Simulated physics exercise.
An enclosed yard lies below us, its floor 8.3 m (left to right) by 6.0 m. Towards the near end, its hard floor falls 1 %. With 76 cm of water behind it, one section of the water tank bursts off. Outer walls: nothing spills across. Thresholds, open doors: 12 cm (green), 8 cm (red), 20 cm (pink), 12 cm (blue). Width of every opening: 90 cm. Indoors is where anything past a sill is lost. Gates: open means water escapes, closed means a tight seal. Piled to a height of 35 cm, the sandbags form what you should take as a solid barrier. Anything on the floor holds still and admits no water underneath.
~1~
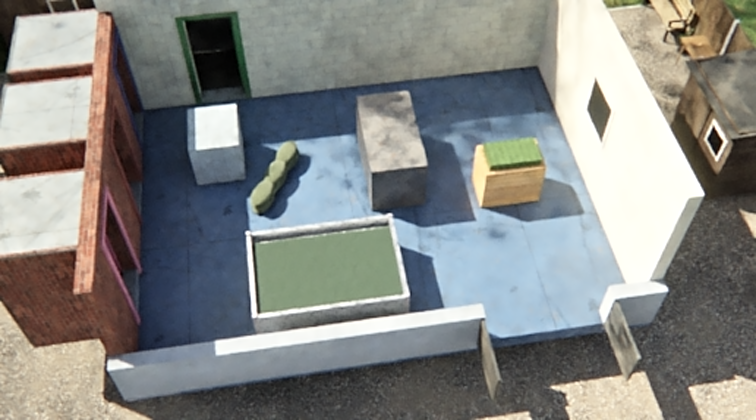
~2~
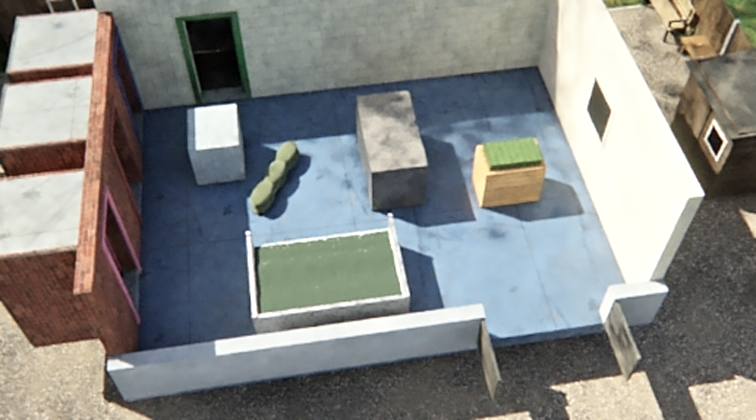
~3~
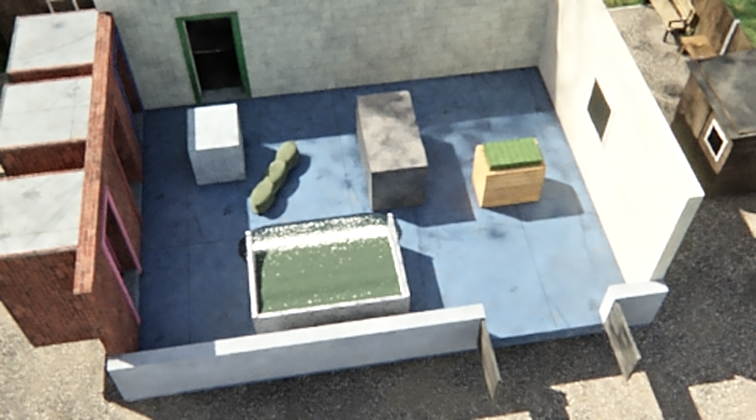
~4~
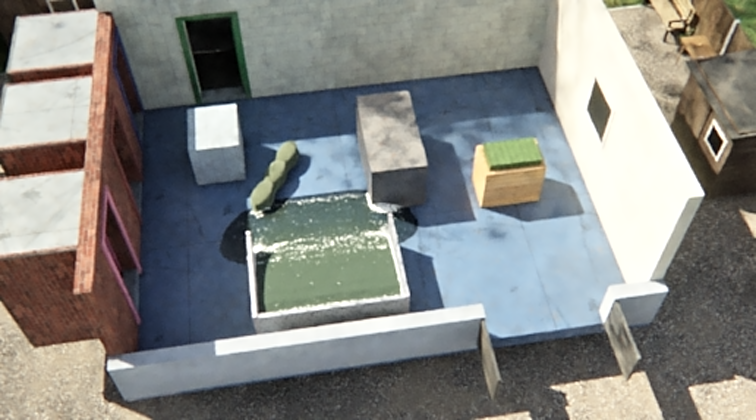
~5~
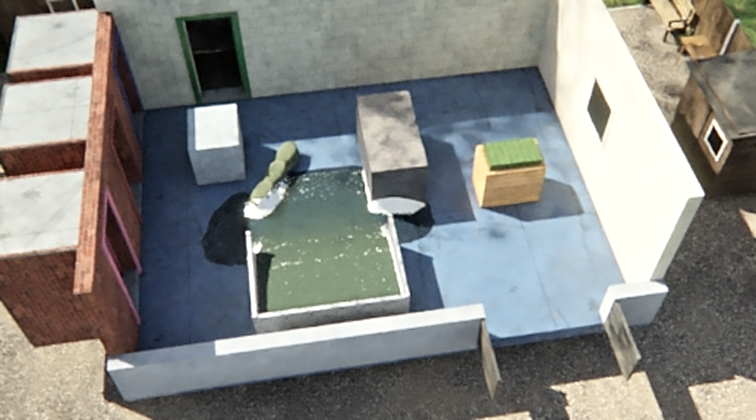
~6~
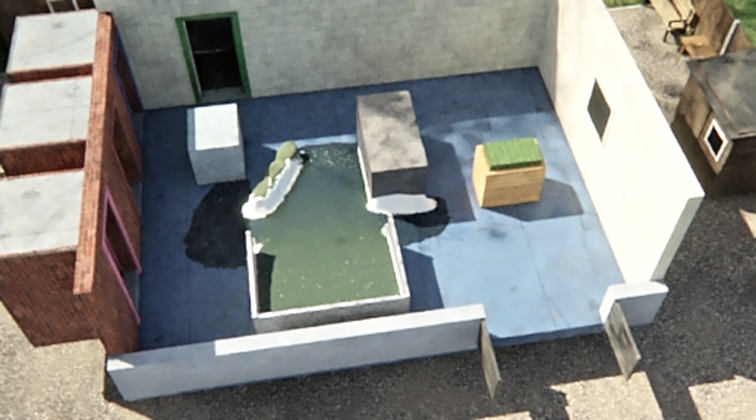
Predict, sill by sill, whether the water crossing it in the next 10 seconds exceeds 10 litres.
Green door: Within the limit; red door: Past the limit; pink door: Within the limit; blue door: Past the limit.
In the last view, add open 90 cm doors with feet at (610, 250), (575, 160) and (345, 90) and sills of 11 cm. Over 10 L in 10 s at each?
So, in the order given, it's shy of the mark, then shy of the mark, then beyond the mark.
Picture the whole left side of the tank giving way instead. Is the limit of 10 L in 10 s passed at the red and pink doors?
Red goes beyond, pink goes beyond, judged against that limit.
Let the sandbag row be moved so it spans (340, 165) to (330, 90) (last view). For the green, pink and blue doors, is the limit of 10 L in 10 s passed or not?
Green exceeded, pink within the limit, blue exceeded.
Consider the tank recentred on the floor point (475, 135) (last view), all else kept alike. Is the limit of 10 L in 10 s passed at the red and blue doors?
For the red door, the amount is acceptable; for the blue door, the amount is too high.
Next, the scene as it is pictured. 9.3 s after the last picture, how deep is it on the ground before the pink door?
The depth comes to around 7.5 centimetres.
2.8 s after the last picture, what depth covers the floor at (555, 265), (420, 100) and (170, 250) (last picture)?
First 2 cm, then 7 cm, then 2 cm.
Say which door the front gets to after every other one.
Pink.
Then, 0.7 s after the last picture water covers 30 % of the floor and is deepest (50 cm) near (337, 89); green door not reached, red door not reached, pink door not reached, blue door not reached.
Then, 1.5 s after the last picture water covers 50 % of the floor and is deepest (42 cm) near (330, 96); green door 6 cm at the sill, 0 L in, red door 18 cm at the sill, 31 L in, pink door not reached, blue door 4 cm at the sill, 0 L in.
Then, 2.8 s after the last picture water covers 70 % of the floor and is deepest (24 cm) near (143, 144); green door 8 cm at the sill, 0 L in, red door 12 cm at the sill, 74 L in, pink door 3 cm at the sill, 0 L in, blue door 22 cm at the sill, 12 L in.
Then, 5.3 s after the last picture water covers 85 % of the floor and is deepest (14 cm) near (625, 306); green door 4 cm at the sill, 0 L in, red door 10 cm at the sill, 92 L in, pink door 10 cm at the sill, 0 L in, blue door 12 cm at the sill, 65 L in.
Then, 9.3 s after the last picture water covers 95 % of the floor and is deepest (13 cm) near (229, 363); green door 4 cm at the sill, 0 L in, red door 4 cm at the sill, 96 L in, pink door 8 cm at the sill, 0 L in, blue door 4 cm at the sill, 67 L in.
